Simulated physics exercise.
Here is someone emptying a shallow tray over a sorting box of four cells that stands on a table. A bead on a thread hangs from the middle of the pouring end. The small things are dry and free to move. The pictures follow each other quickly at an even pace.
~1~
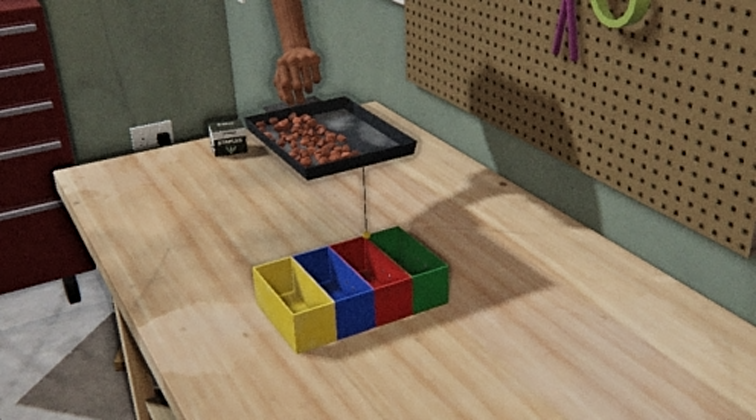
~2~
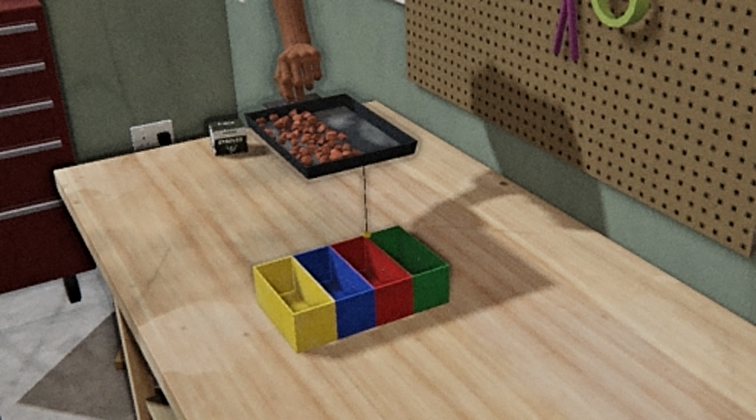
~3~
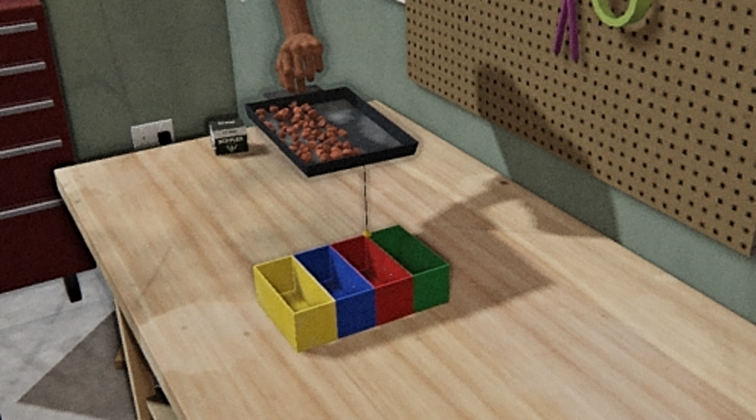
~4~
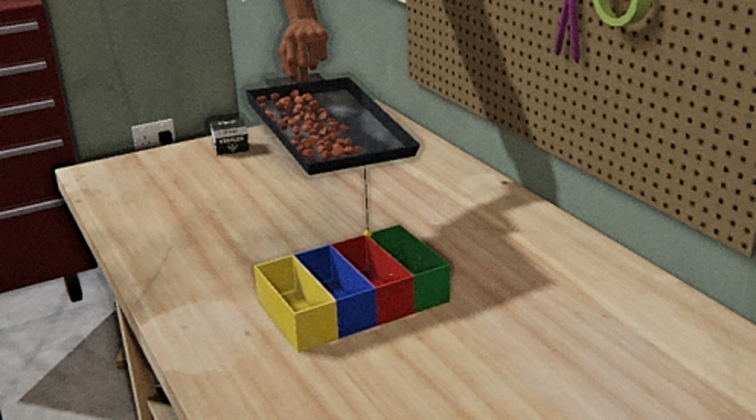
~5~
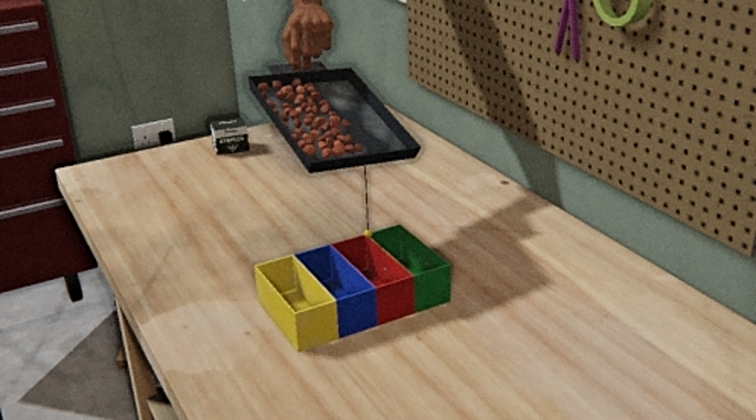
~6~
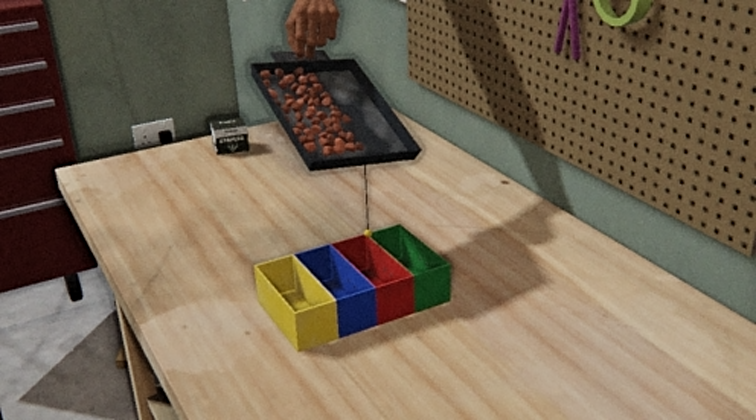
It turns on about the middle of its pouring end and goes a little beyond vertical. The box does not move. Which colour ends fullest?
The green cell gets the most.
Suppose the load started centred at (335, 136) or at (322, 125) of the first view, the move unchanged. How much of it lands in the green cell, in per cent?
Roughly 40 per cent, and 40 per cent.
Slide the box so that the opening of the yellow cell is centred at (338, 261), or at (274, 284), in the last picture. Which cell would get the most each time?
First the red cell, then green.
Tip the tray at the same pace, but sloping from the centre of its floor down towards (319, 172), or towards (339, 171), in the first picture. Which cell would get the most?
In turn: The blue cell; blue.
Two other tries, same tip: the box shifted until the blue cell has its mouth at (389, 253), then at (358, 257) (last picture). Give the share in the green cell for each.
The first gives 10 %, the second 50 %.
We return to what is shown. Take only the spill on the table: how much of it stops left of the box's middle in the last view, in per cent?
Near 0 %.
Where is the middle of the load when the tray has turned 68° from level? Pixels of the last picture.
Close to (386, 149).
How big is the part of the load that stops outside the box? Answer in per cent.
Near 50 %.
Just after the last frame, tray tipped steeply; almost all on the tray; about a tenth falling or outside the box.
A moment on, tray tipped past a quarter turn; roughly a third on the tray; about a tenth in the green cell; about a tenth in the red cell; roughly half falling or outside the box.
Further on, tray tipped past a quarter turn; roughly a third in the green cell; about a tenth in the red cell; roughly half falling or outside the box.
When it is over, tray tipped past a quarter turn; roughly a third in the green cell; about a tenth in the red cell; not one in the yellow cell; not one in the blue cell; roughly half outside the box.
